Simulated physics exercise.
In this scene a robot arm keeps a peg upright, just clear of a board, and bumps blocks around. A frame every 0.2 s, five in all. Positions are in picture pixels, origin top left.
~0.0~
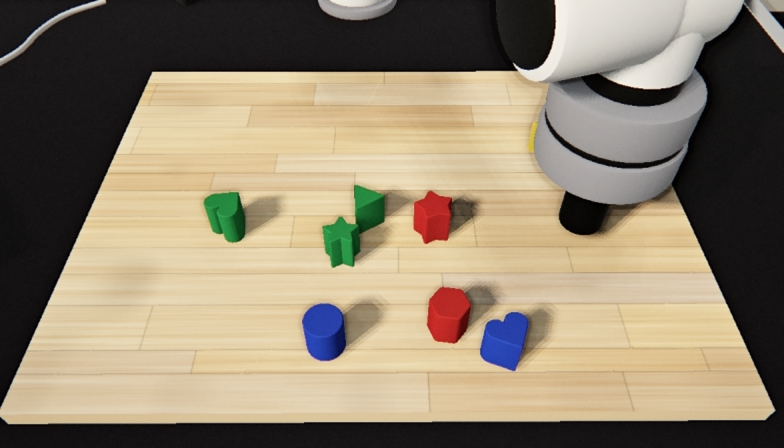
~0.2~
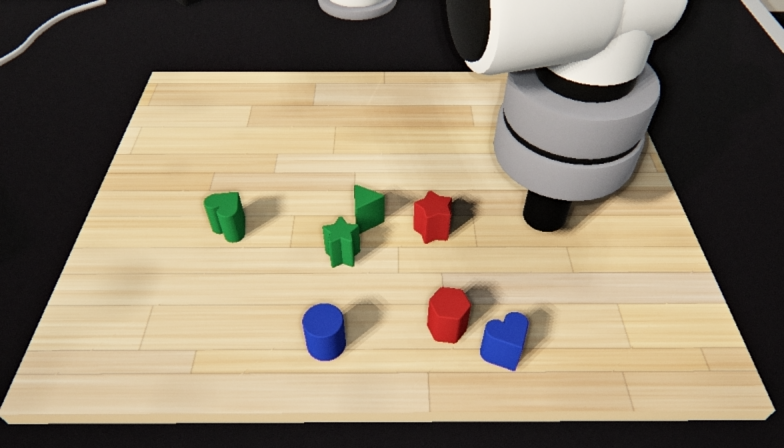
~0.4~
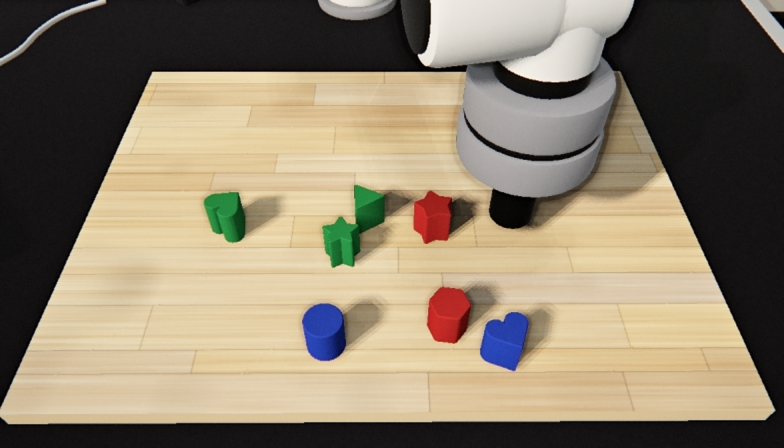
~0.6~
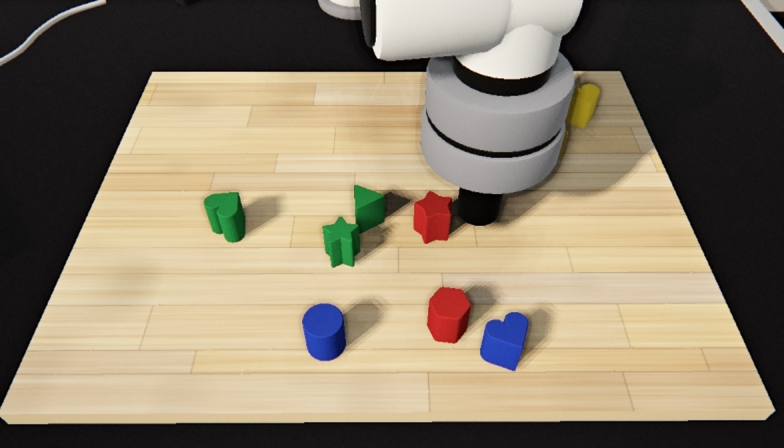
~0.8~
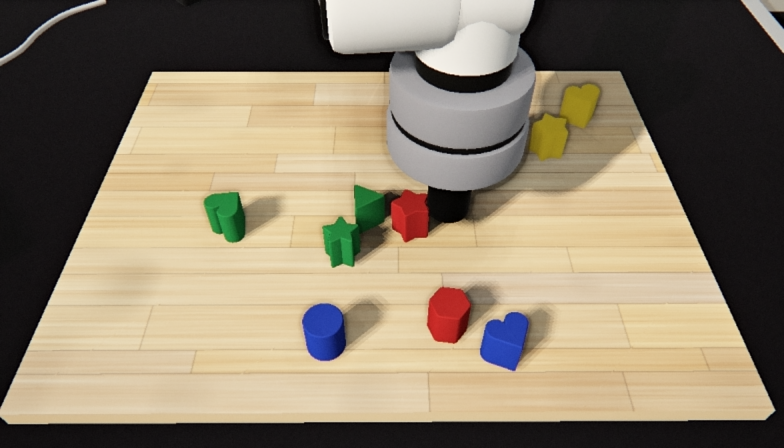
Robot arm sliding its black peg left across a wooden board, then pushing a red star-shaped block toward green blocks.
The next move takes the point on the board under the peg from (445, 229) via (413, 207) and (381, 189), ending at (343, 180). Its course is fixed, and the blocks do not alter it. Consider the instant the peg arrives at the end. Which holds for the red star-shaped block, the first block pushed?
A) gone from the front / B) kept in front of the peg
I'll go with A - gone from the front.
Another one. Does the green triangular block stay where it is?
Going by the path, no.
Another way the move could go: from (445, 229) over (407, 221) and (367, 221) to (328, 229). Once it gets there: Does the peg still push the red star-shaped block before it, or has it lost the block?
The peg will still be pushing it.
What follows on the original path. One third of the way, peg at (414, 187); green triangular block at (352, 196); red star-shaped block at (386, 195), turned 40° anticlockwise.
Two thirds of the way, peg at (380, 169); green triangular block at (349, 197); red star-shaped block at (382, 192), turned 65° anticlockwise.
At the end, peg at (341, 160); green star-shaped block still; green triangular block at (349, 197); red star-shaped block at (382, 192), turned 65° anticlockwise.
